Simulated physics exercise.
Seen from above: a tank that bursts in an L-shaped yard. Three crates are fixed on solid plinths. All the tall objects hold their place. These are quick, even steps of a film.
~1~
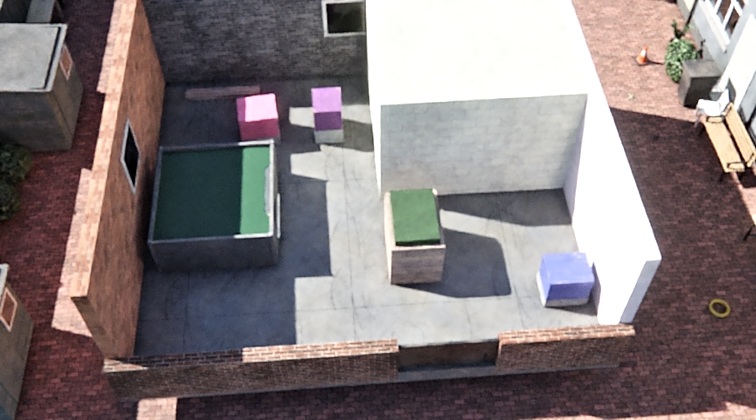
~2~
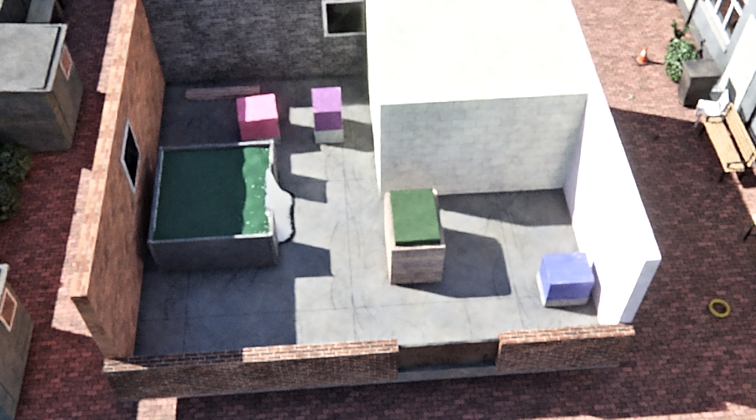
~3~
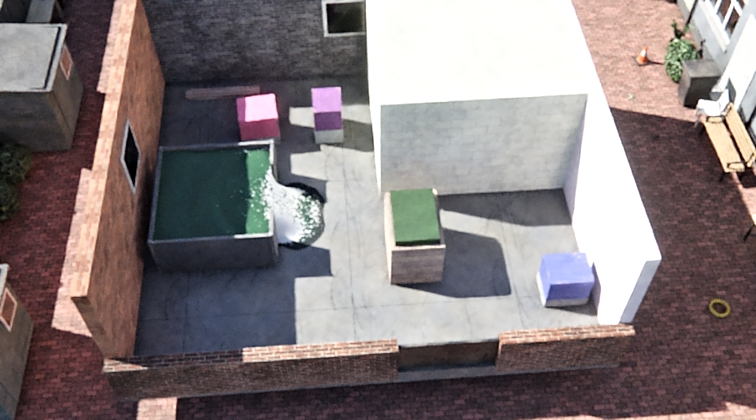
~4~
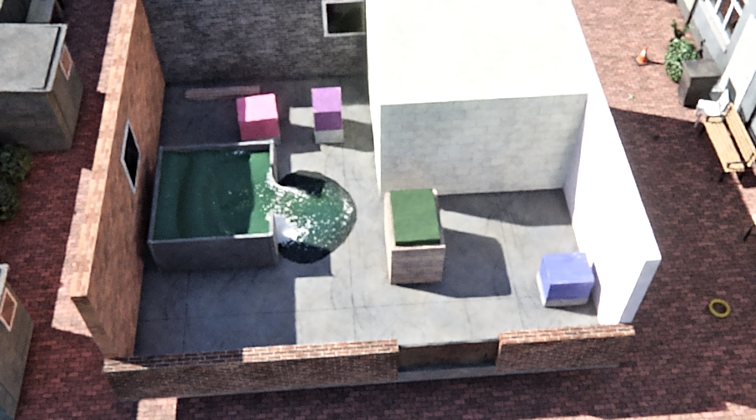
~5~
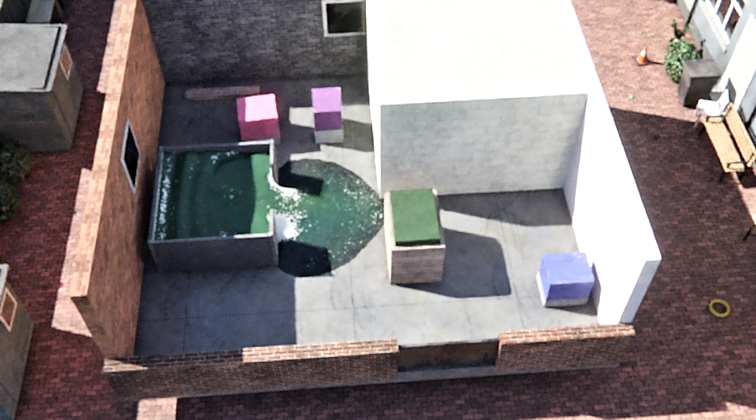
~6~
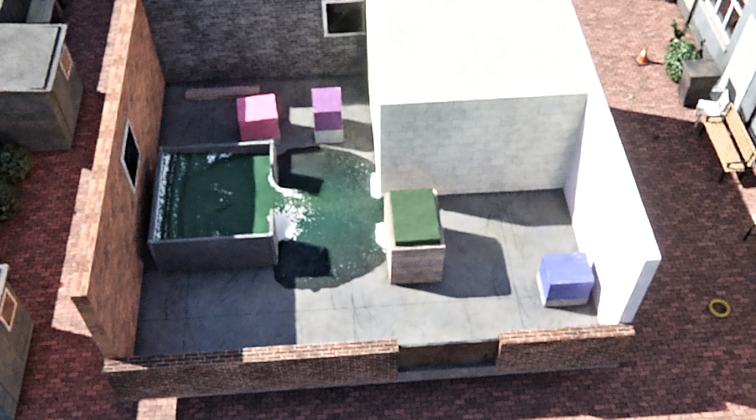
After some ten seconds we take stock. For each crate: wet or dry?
In the end: The purple crate escapes dry; the pink crate escapes dry; the blue crate is wetted.
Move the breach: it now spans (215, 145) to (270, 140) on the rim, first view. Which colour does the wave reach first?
First comes the one in pink.
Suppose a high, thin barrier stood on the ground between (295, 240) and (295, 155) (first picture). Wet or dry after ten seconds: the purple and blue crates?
The purple crate escapes it; the blue crate remains dry.
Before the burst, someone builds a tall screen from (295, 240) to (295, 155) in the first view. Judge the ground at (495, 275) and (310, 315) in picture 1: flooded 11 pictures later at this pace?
In that order: No water, under water.
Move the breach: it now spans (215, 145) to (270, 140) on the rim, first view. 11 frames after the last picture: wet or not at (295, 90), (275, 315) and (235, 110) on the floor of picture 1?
In turn: Wet, not flooded, flooded.
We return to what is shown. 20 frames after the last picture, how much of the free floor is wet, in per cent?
Close to 65 %.
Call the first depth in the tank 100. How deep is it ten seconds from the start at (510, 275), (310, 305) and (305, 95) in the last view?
In that order: 8, 8 and 6 per cent.
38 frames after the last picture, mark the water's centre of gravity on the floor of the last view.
Near (338, 226).
A moment on, water covers 30 % of the floor; the purple crate water round its plinth, the pink crate water round its plinth, the blue crate not reached.
Next, water covers 40 % of the floor; the purple crate water round its plinth, the pink crate water round its plinth, the blue crate water round its plinth.
Then, water covers 65 % of the floor; the purple crate water round its plinth, the pink crate water round its plinth, the blue crate water round its plinth.
Later, water covers 95 % of the floor; the purple crate water round its plinth, the pink crate water round its plinth, the blue crate water round its plinth.
In the end, water covers 100 % of the floor; the purple crate stayed above the water, the pink crate stayed above the water, the blue crate was topped.
